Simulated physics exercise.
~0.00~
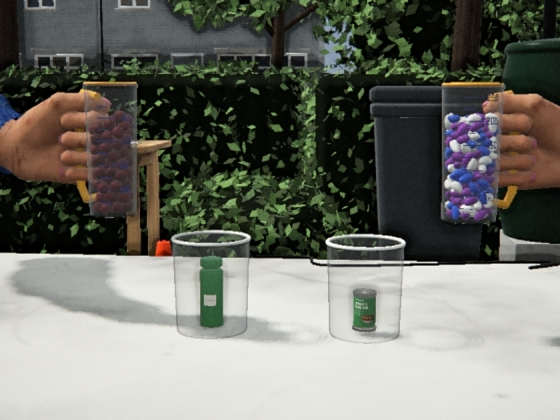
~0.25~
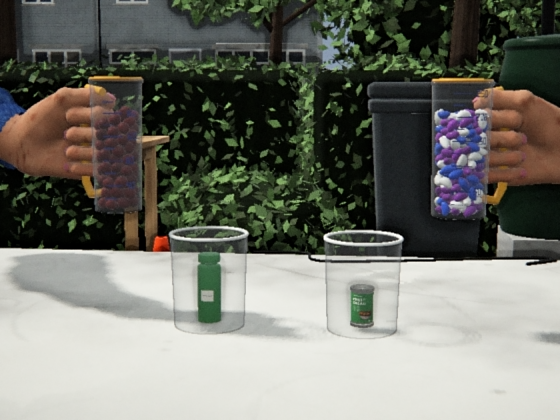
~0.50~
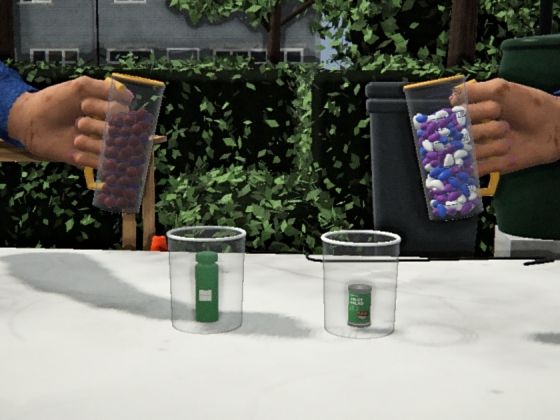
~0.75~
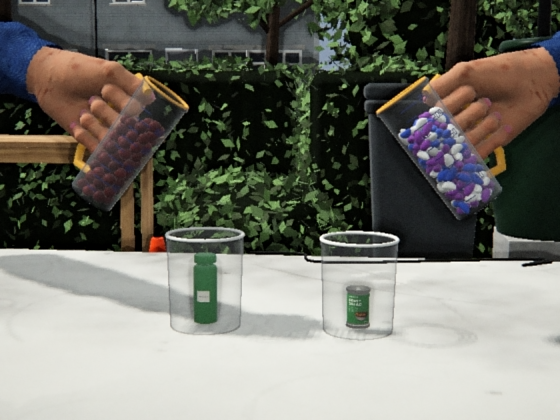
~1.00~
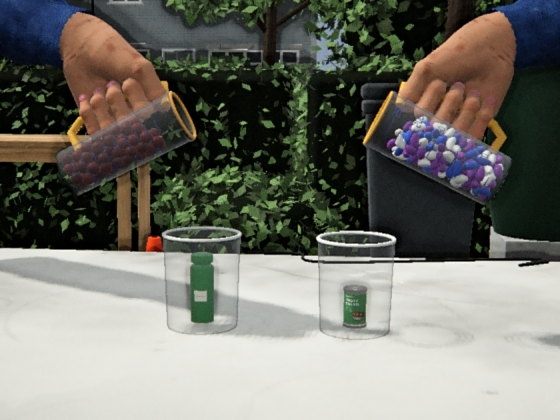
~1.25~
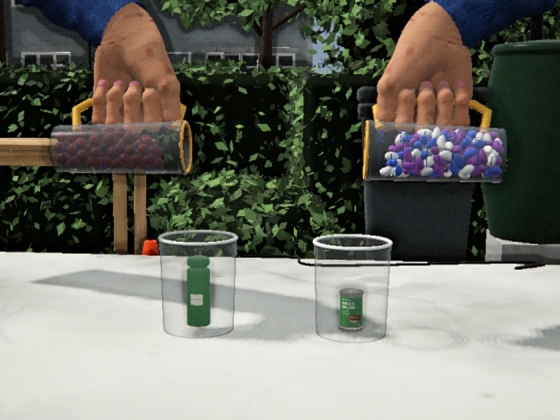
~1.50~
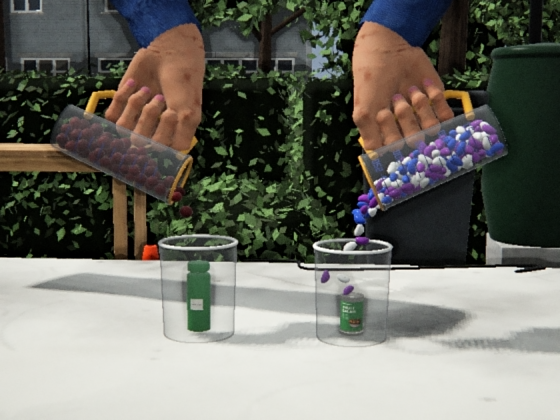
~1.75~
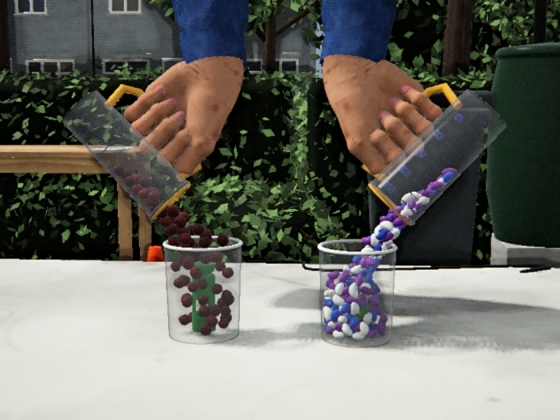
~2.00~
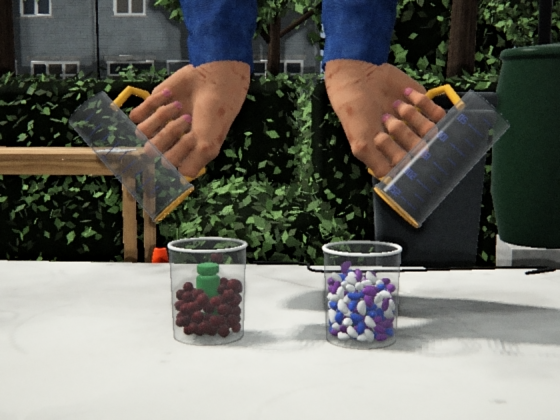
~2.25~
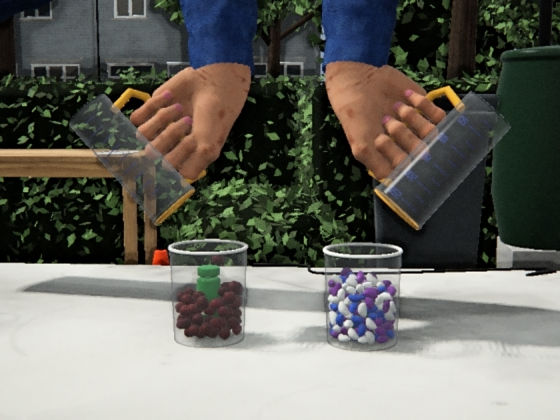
On an outdoor table, two hands pour beads into glasses, burying the can but not the bottle.
